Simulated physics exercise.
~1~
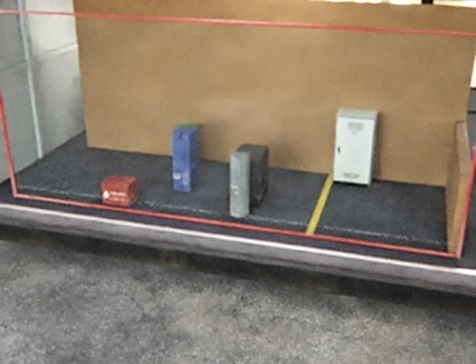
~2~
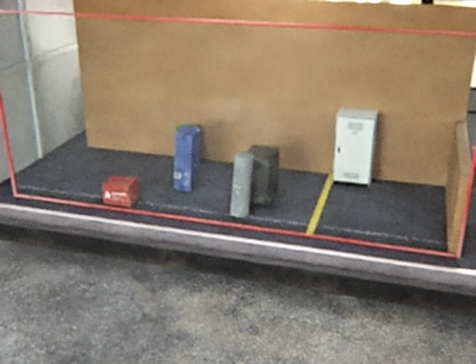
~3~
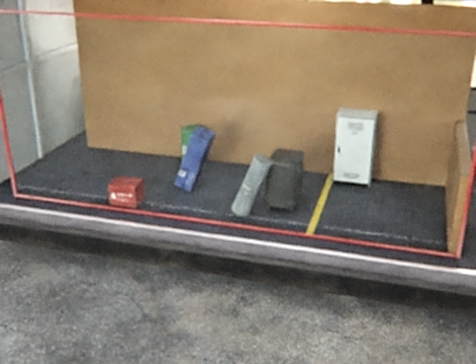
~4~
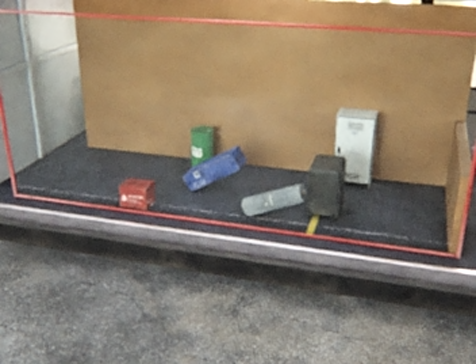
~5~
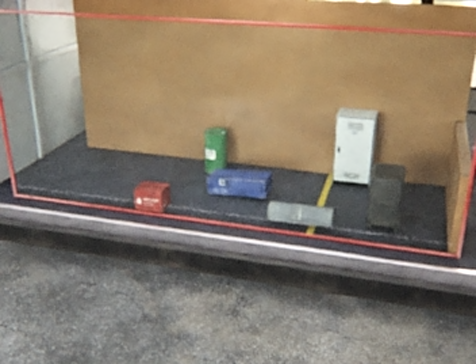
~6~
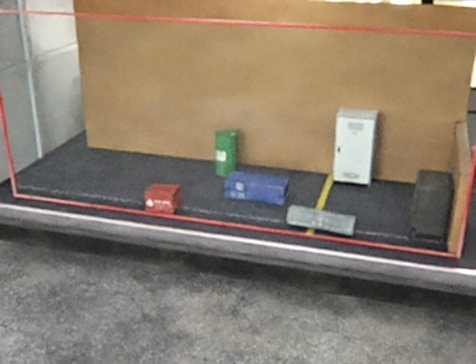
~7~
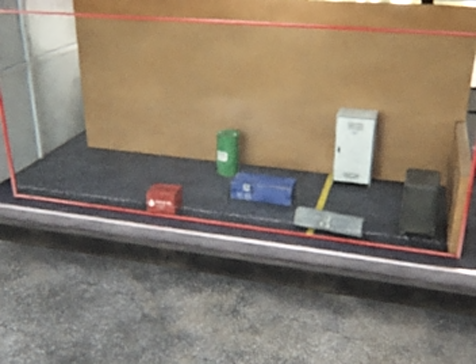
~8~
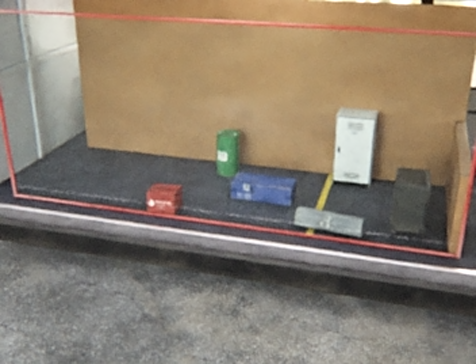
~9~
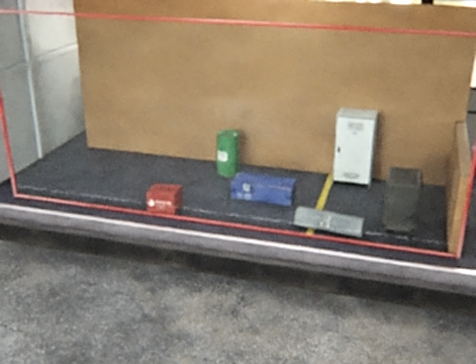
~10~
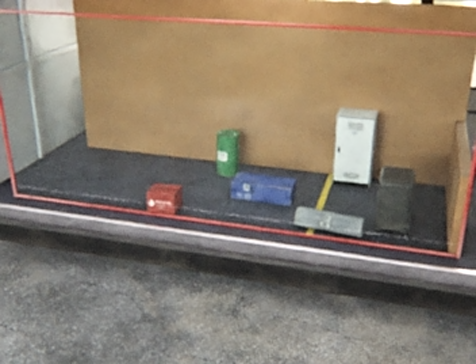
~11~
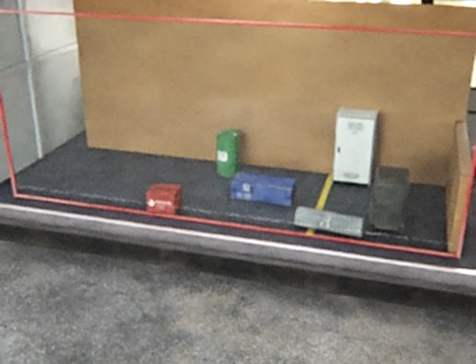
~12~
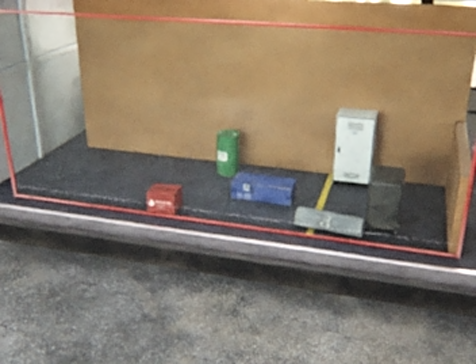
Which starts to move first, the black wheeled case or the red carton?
The black wheeled case starts to move first, rolling to the right. The red carton begins to slide only after the case is already on its way.
